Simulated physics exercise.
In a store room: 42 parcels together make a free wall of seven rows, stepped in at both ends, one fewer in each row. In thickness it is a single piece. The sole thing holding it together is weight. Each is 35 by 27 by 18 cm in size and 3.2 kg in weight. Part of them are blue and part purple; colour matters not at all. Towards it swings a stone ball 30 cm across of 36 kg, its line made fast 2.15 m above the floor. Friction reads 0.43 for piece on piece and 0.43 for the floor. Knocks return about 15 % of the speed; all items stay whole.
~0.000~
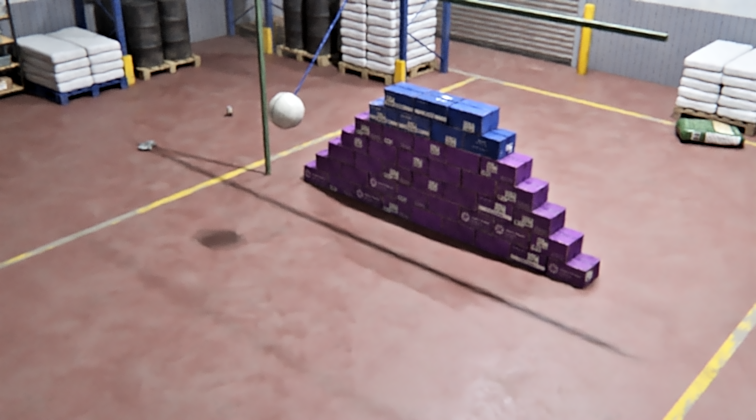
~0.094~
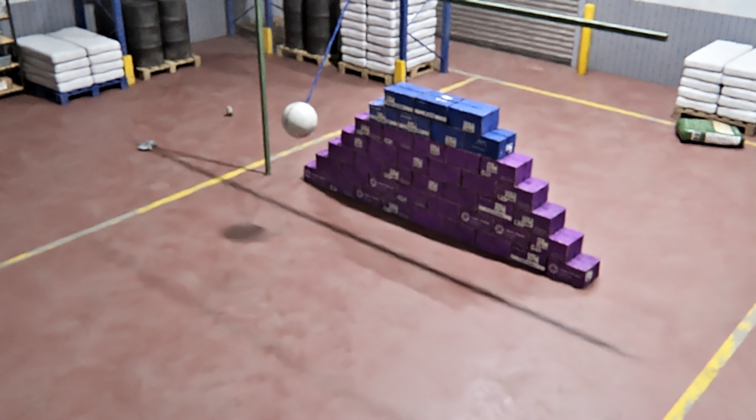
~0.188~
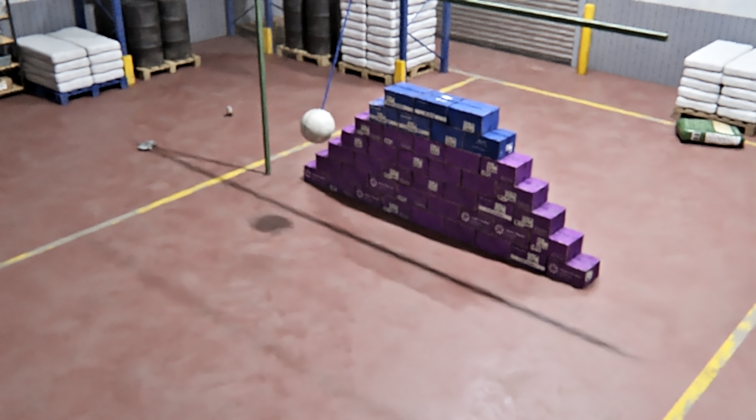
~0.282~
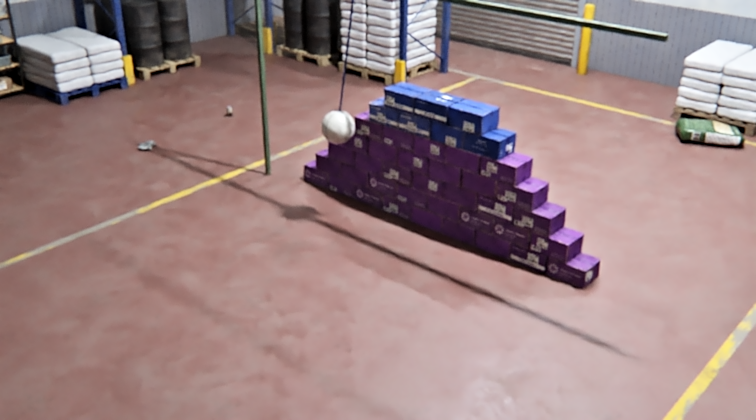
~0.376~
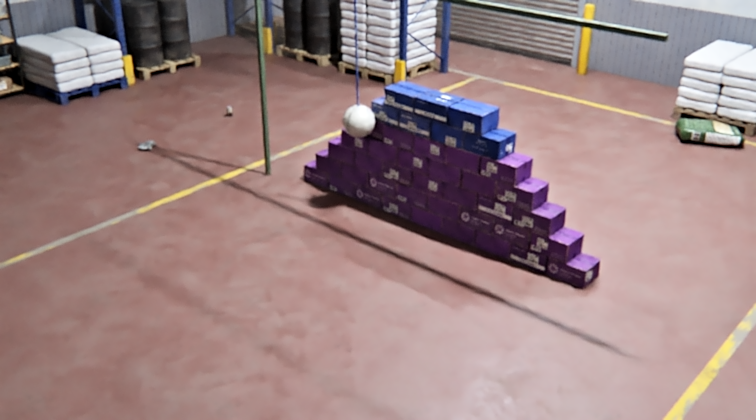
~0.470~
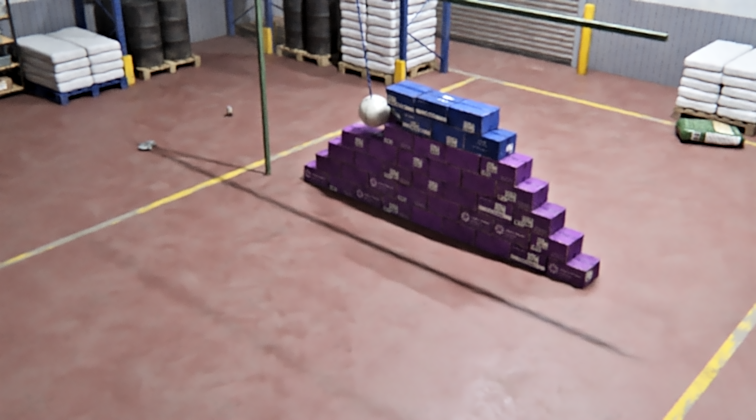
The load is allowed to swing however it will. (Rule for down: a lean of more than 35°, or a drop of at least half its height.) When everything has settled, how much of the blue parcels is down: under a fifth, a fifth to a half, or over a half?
A fifth to a half.
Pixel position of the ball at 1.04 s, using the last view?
It should be about (409, 69) in pixels.
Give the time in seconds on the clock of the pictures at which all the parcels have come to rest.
Time: About 2.5 s.
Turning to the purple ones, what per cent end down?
Of the purple ones, 0 per cent finish down.
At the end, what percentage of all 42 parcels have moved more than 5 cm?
I get 5 %.
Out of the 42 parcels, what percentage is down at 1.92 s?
5 per cent.
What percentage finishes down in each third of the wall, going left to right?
Left third 10 percent, middle third 10 percent, right third 0 percent.
After 0.66 s, line 32° past plumb; 1 of the 7 blue parcels down (2 of 42 in all colours); top blue parcel leaning 13°; top purple parcel leaning 12°, 31 cm lower.
After 1.04 s, line 42° past plumb; 2 of the 7 blue parcels down (3 of 42 in all colours); top blue parcel on its side; top purple parcel 71 cm lower.
After 1.92 s, line 31° before plumb; 2 of the 7 blue parcels down (3 of 42 in all colours); top blue parcel on its side; top purple parcel 71 cm lower.
At rest (2.7 s), line 2° before plumb; 2 of the 7 blue parcels down (3 of 42 in all colours); top blue parcel upside down; top purple parcel 71 cm lower. That is 29 per cent. As the last picture would show them, middles, top blue parcel near (222, 251), top purple parcel near (472, 148).
